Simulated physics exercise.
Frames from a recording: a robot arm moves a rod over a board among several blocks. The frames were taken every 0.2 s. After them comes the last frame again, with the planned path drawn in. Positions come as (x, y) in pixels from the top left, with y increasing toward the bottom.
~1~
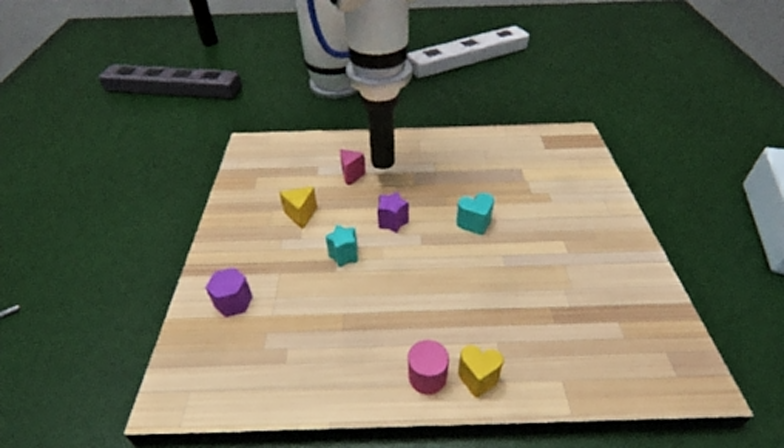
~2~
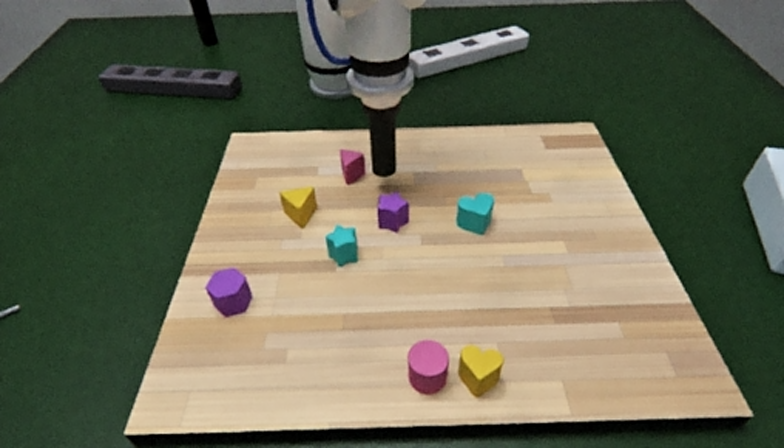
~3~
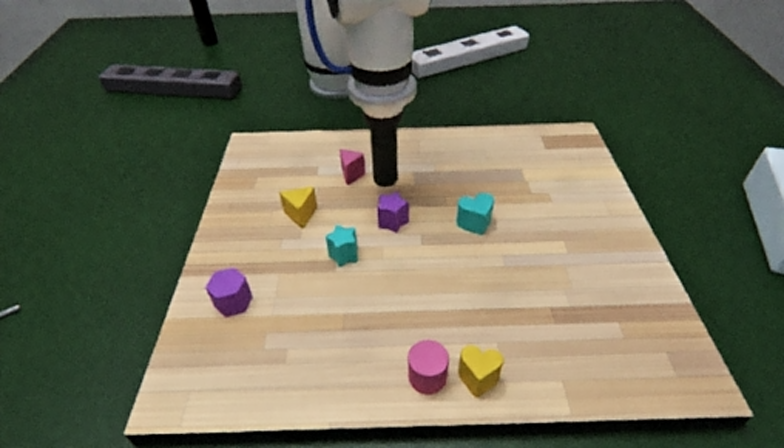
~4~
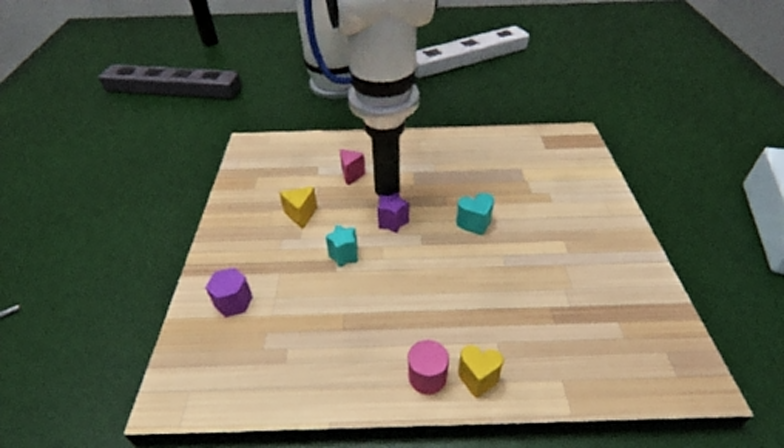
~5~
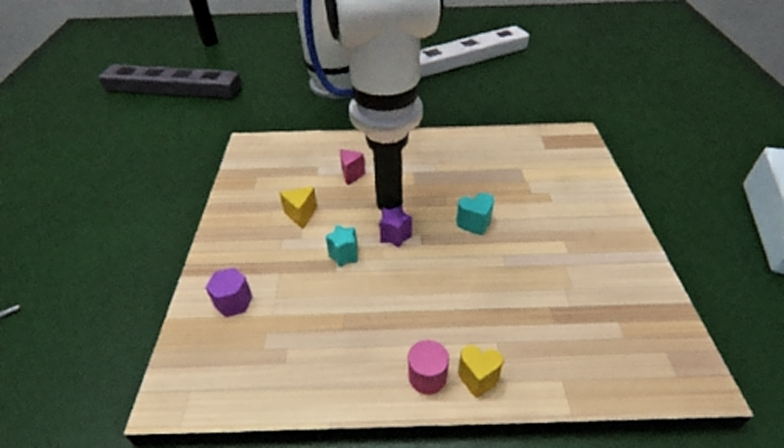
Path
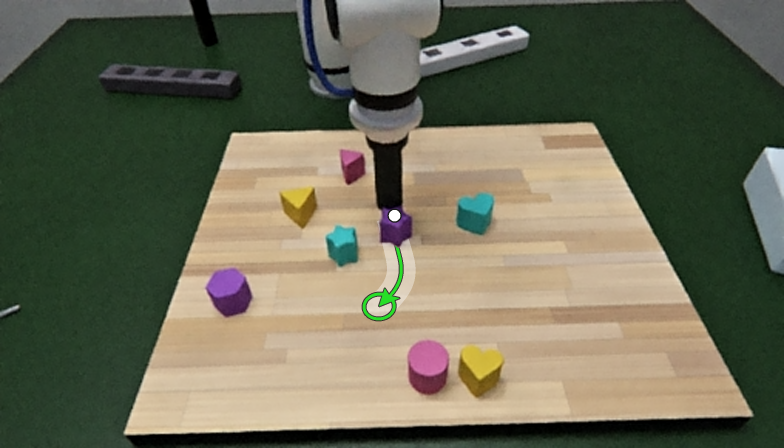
On a wooden board set on a green surface, a robot arm holds a dark rod above a purple star-shaped block, among several other colourful blocks. The rod moves steadily down the view toward the purple star, then nudges it slightly nearer the viewer while the other blocks stay still.
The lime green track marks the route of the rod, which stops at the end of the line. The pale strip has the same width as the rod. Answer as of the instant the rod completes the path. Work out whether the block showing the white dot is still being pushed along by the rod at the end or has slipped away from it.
No longer ahead of the rod.
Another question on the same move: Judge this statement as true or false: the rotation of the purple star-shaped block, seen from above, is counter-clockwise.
The statement is true.
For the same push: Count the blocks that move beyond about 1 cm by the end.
My count: 1.
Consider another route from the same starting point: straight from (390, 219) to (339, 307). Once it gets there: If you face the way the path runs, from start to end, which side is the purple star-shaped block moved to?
Seen from start to end, it moves left.
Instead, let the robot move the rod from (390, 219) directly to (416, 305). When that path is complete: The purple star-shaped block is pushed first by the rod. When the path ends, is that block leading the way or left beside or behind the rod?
The rod pushes it to the end.
The drawn path runs from (390, 219) via (397, 246) and (401, 277), ending at (379, 306); the dot is on the purple star-shaped block.
What follows on the original path. One third of the way, rod at (397, 232); purple star-shaped block at (403, 246).
Two thirds of the way, rod at (400, 262); purple star-shaped block at (409, 277).
At the end, rod at (378, 291); turquoise star-shaped block not moved; purple star-shaped block at (408, 295), turned 45° anticlockwise.
